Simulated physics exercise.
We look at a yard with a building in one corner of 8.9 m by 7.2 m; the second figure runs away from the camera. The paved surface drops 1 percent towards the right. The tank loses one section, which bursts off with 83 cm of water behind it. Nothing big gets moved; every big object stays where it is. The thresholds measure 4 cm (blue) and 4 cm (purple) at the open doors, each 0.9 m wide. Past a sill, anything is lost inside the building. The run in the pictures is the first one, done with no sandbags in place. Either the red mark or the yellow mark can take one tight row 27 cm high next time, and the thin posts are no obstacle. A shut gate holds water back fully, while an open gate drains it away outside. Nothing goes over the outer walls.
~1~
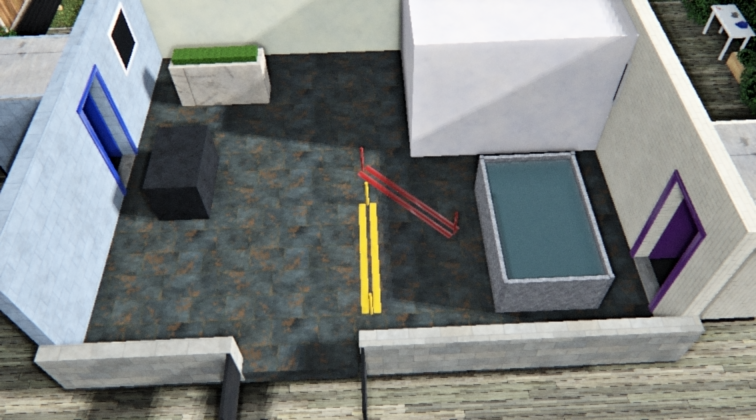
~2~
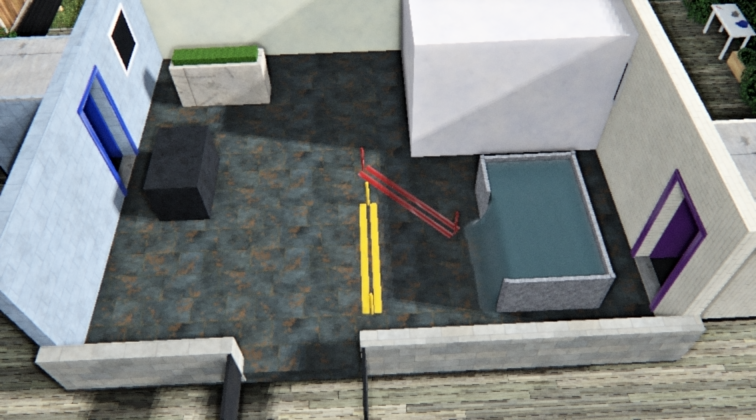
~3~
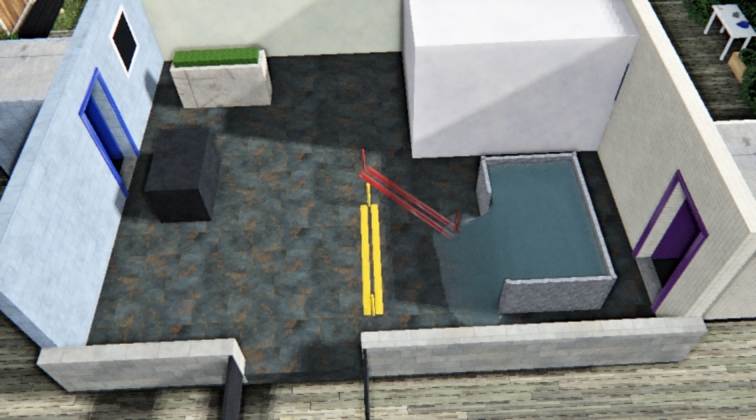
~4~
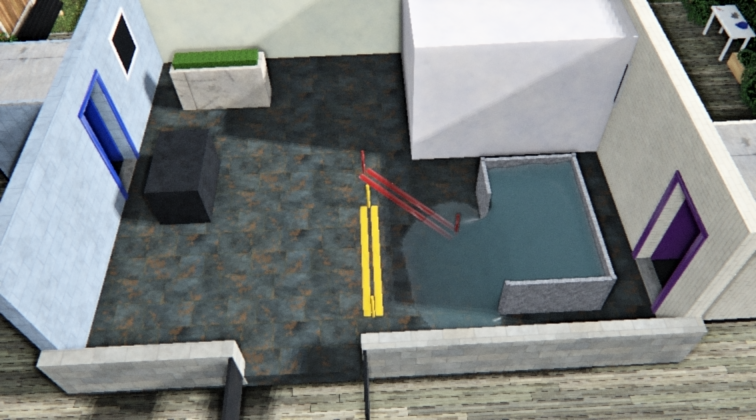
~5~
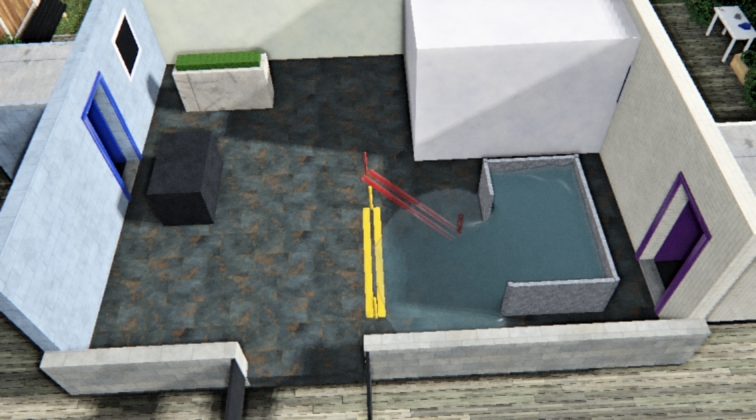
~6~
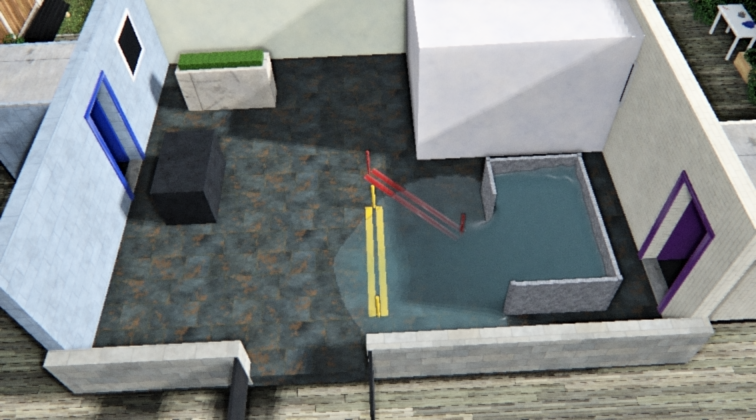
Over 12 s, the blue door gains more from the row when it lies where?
On the yellow one.
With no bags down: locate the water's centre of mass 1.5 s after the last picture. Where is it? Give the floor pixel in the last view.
Around (397, 270).
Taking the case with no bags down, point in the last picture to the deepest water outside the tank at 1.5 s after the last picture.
(87, 369) or thereabouts.
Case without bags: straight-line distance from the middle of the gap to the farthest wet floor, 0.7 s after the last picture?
I'd say close to 5.4 m.
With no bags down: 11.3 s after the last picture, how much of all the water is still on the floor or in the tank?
82 %.
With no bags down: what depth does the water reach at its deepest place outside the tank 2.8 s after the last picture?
Max depth: Near 27 cm.
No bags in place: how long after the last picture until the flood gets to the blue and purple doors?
Arrival: Blue 2.0 s, purple 3.6 s.
Then, 0.7 s after the last picture water covers 40 % of the floor and is deepest (34 cm) near (491, 288) in the run without bags; in at the blue door, 0 L with no bags, 0 L with the row on red, 0 L on yellow.
Then, 1.5 s after the last picture water covers 50 % of the floor and is deepest (44 cm) near (87, 369) in the run without bags; in at the blue door, 0 L with no bags, 0 L with the row on red, 0 L on yellow.
Then, 2.8 s after the last picture water covers 60 % of the floor and is deepest (27 cm) near (87, 369) in the run without bags; in at the blue door, 0 L with no bags, 0 L with the row on red, 0 L on yellow.
Then, 6.3 s after the last picture water covers 80 % of the floor and is deepest (15 cm) near (167, 75) in the run without bags; in at the blue door, 17 L with no bags, 19 L with the row on red, 0 L on yellow.
Then, 11.3 s after the last picture water covers 100 % of the floor and is deepest (13 cm) near (403, 64) in the run without bags; in at the blue door, 21 L with no bags, 24 L with the row on red, 1 L on yellow.
